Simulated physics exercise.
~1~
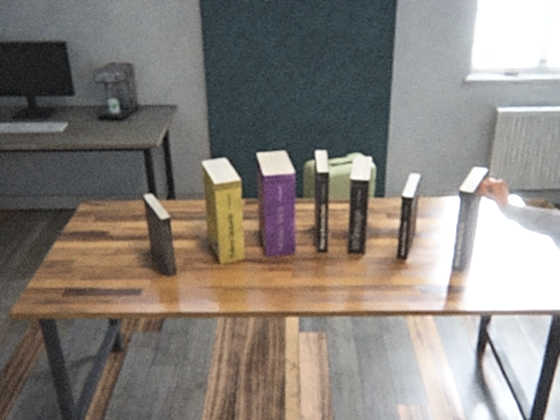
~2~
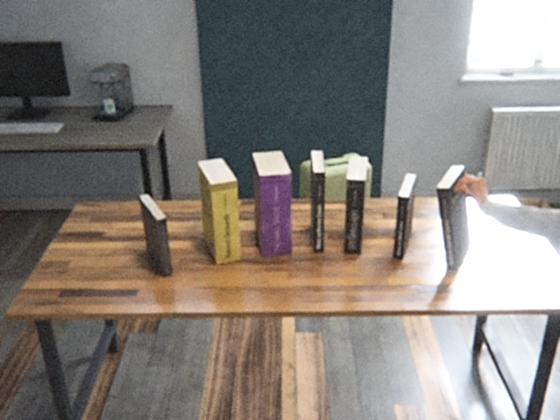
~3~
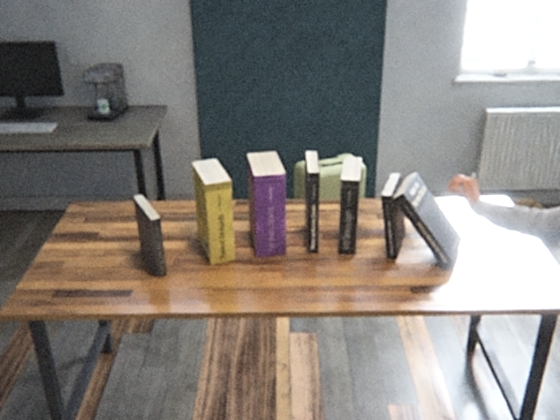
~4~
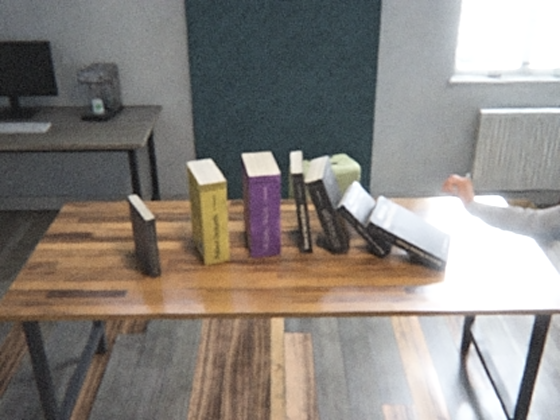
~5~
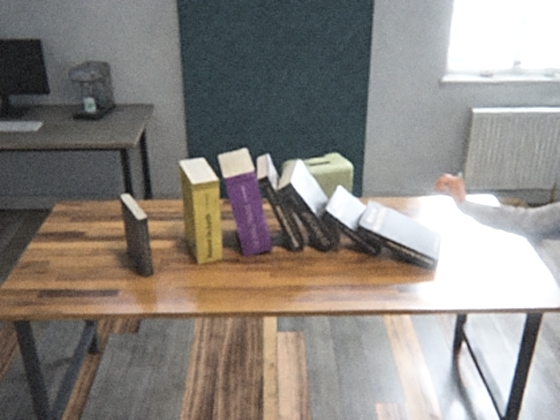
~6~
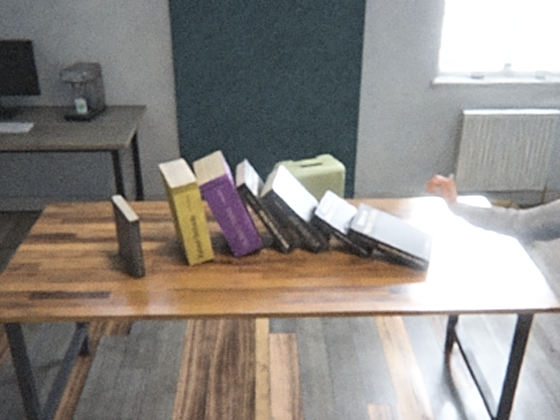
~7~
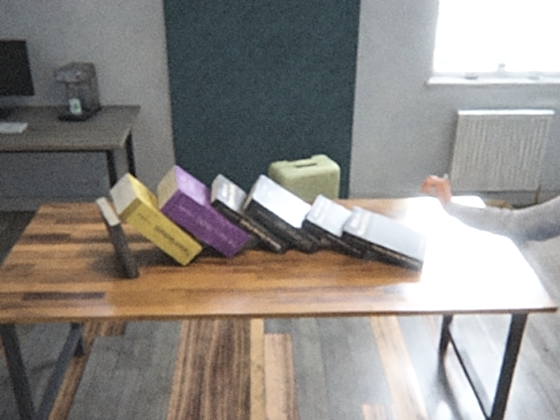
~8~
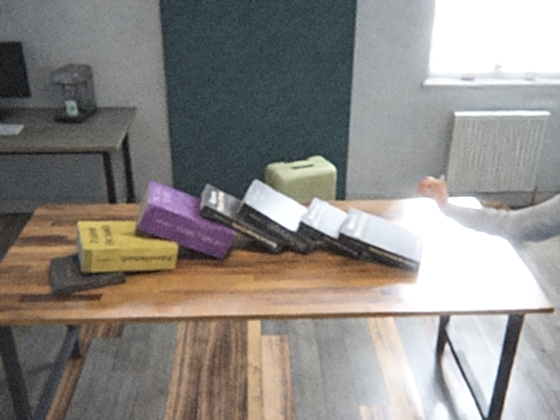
On a wooden table, a hand tips the right-hand book and all seven topple leftward.
